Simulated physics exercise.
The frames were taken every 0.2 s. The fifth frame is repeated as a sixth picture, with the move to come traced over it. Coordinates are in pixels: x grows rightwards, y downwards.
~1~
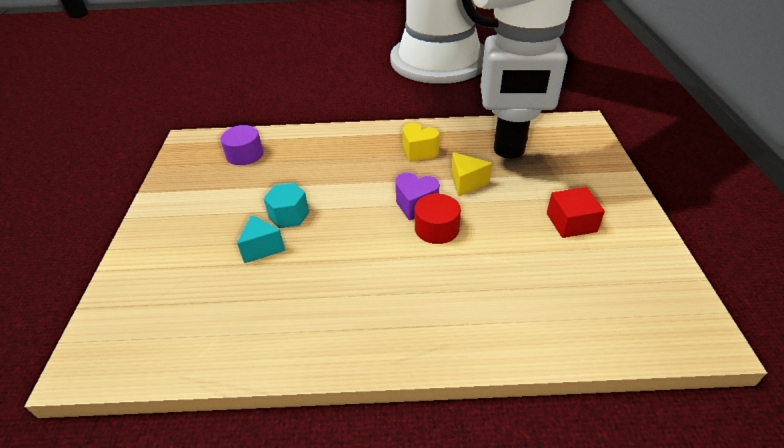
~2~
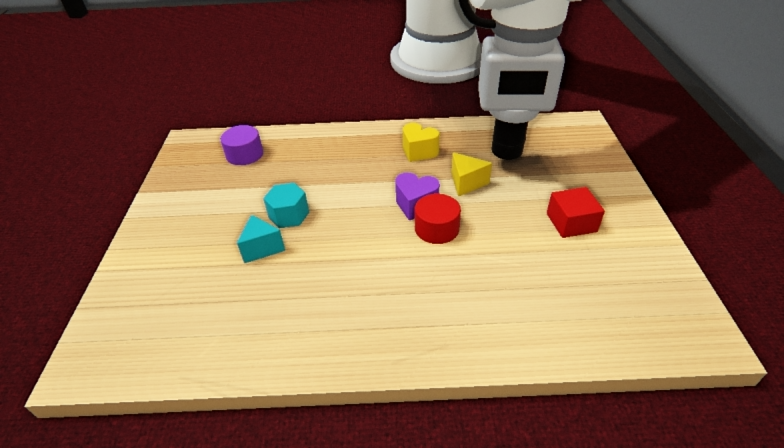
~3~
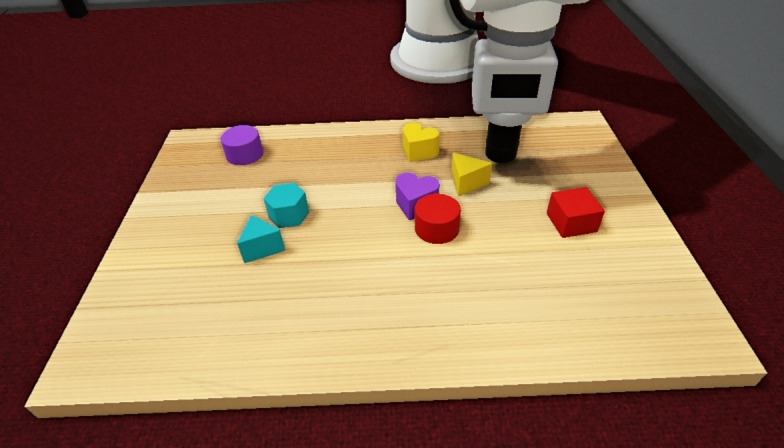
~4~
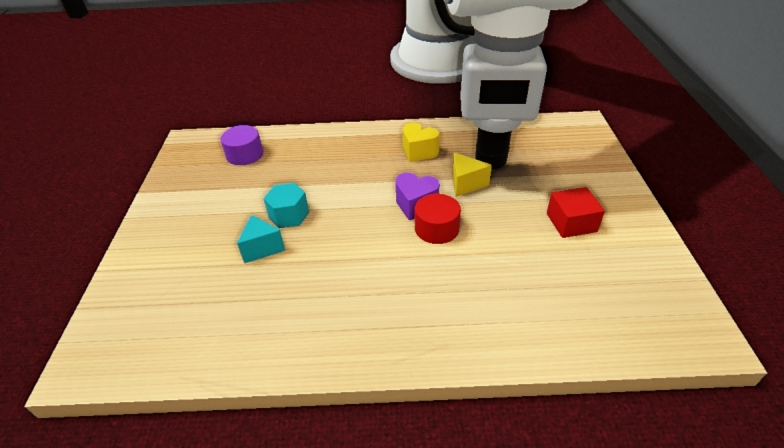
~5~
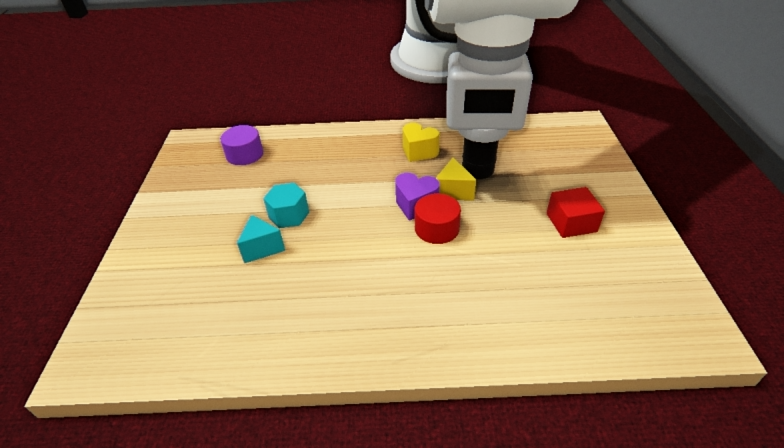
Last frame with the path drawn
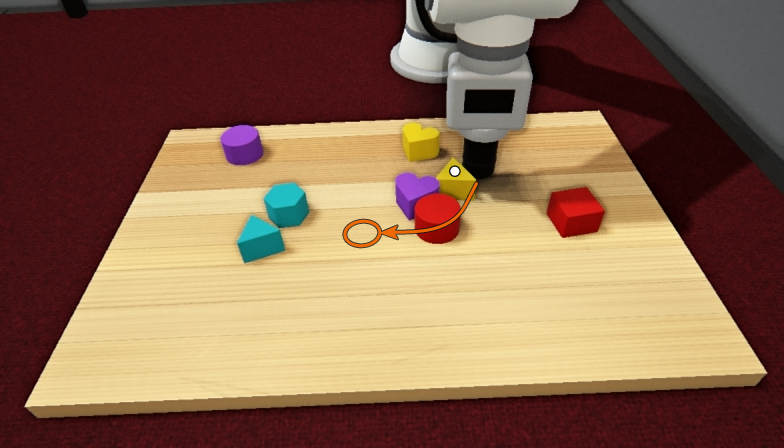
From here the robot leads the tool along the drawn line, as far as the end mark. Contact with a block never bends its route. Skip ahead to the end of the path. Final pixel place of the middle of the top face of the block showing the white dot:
Somewhere near (432, 180).
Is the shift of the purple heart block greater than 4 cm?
In short: No.
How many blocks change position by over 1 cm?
It moves three or more blocks.
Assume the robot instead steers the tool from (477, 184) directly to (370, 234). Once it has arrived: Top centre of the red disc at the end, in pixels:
Near (432, 221).
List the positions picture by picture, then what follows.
In the first frame, lower end of the tool at (509, 151), tops of blocks, turquoise hexagonal block at (284, 194), purple heart block at (416, 184), red disc at (438, 207), yellow triangle at (468, 163).
In the second frame, tool at (507, 152), blocks as before.
In the third frame, tool at (501, 155), blocks as before.
In the fourth frame, tool at (491, 161), blocks as before.
In the fifth frame, tool at (478, 170), turquoise hexagonal block at (284, 194), purple heart block at (416, 184), red disc at (438, 207), yellow triangle at (455, 171).
The drawn path runs from (477, 184) over (460, 214) and (416, 231) to (362, 233); the dot is on the yellow triangle.
The first path, step by step. One third of the way, tool at (461, 200); purple heart block at (398, 189); red disc at (432, 211); yellow triangle at (434, 179), turned 40° clockwise.
Two thirds of the way, tool at (416, 218); purple heart block at (398, 189); red disc at (390, 234); yellow triangle at (432, 180), turned 60° clockwise.
At the end, tool at (361, 220); turquoise hexagonal block not moved; purple heart block at (392, 187), turned 20° clockwise; red disc at (373, 242); yellow triangle at (432, 180), turned 60° clockwise.
